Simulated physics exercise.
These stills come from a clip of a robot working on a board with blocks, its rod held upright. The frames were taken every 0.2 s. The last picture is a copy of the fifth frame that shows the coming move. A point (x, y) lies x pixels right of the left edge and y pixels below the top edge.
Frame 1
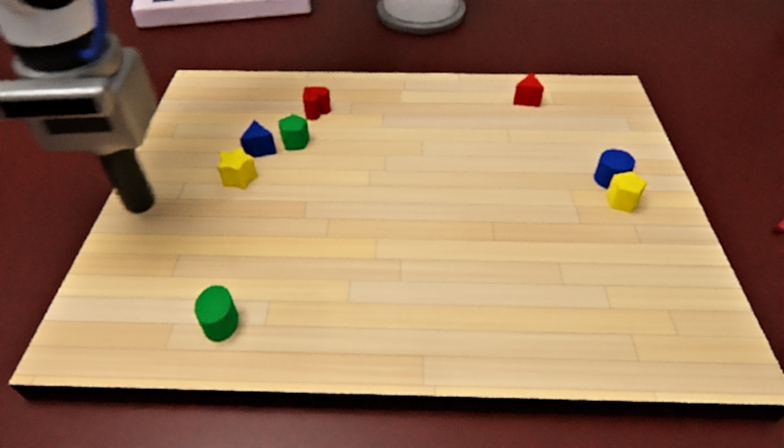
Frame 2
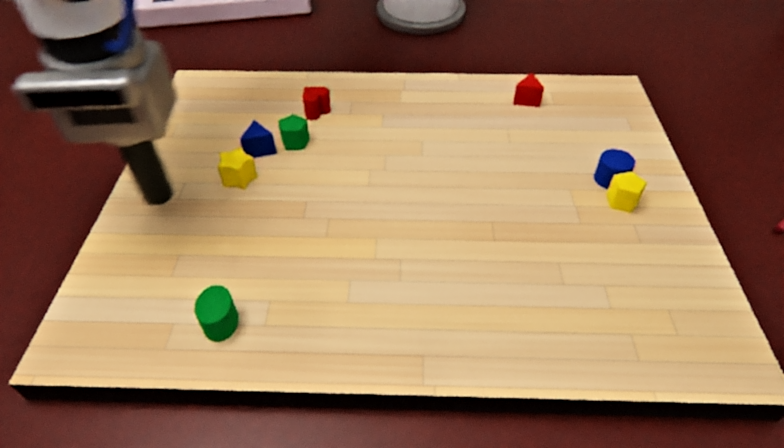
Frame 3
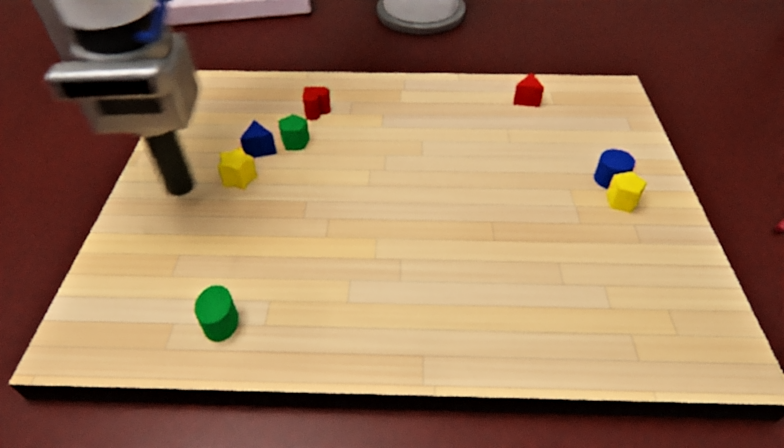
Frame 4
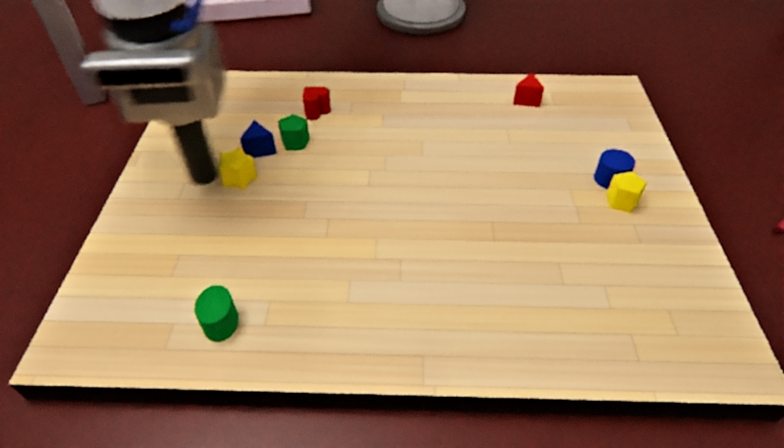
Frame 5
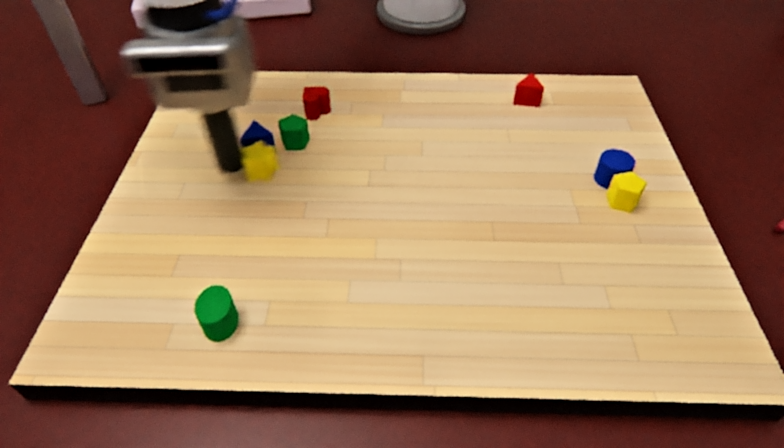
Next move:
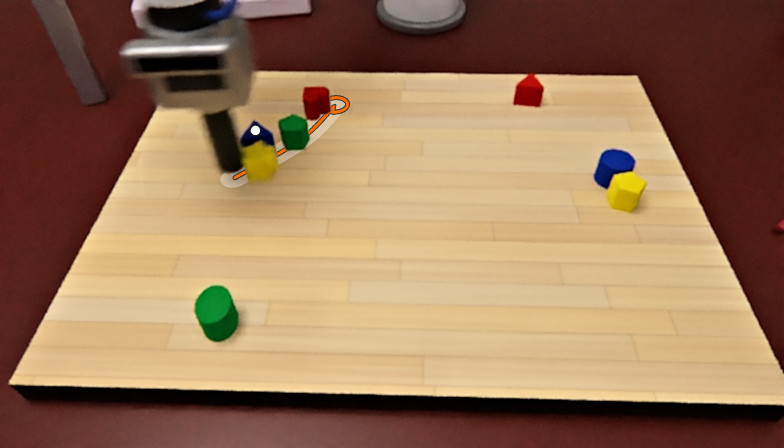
In the video, a robot arm with a dark rod moves right and slightly away across a wooden board of colored blocks, reaches the yellow block near the blue one, and pushes it a short way right.
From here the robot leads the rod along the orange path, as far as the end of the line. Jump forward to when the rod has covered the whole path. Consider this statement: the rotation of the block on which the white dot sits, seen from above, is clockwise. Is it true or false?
That is false.
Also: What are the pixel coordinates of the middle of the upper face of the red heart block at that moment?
Somewhere near (323, 72).
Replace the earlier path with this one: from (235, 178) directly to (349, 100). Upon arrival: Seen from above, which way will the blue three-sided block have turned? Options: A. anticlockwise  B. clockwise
A.
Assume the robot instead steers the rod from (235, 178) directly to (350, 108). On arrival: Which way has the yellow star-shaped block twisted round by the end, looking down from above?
From above, it looks like the yellow star-shaped block goes clockwise.
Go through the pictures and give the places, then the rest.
Rod tip at (141, 204); block tops, blue three-sided block at (255, 130); yellow star-shaped block at (234, 158); green five-sided block at (292, 122); red heart block at (314, 92), in the first picture.
Rod at (159, 197); blocks unchanged, in the second picture.
Rod at (181, 187); blocks unchanged, in the third picture.
Rod at (205, 177); blocks unchanged, in the fourth picture.
Rod at (231, 165); blue three-sided block at (255, 130); yellow star-shaped block at (257, 151); green five-sided block at (292, 122); red heart block at (314, 92), in the fifth picture.
Path on the board, from (235, 178) via (296, 143), ending at (335, 105); the dot is on the blue three-sided block.
What follows on the original path. One third of the way, rod at (277, 141); blue three-sided block at (261, 122), turned 20° anticlockwise; yellow star-shaped block at (299, 138), turned 35° clockwise; green five-sided block at (296, 119).
Two thirds of the way, rod at (311, 117); blue three-sided block at (262, 121), turned 30° anticlockwise; yellow star-shaped block at (308, 135), turned 70° clockwise; green five-sided block at (326, 96), turned 50° anticlockwise; red heart block at (319, 83).
At the end, rod at (334, 93); blue three-sided block at (262, 121), turned 30° anticlockwise; yellow star-shaped block at (308, 135), turned 70° clockwise; green five-sided block at (352, 75), turned 20° anticlockwise; red heart block at (323, 72), turned 35° anticlockwise.
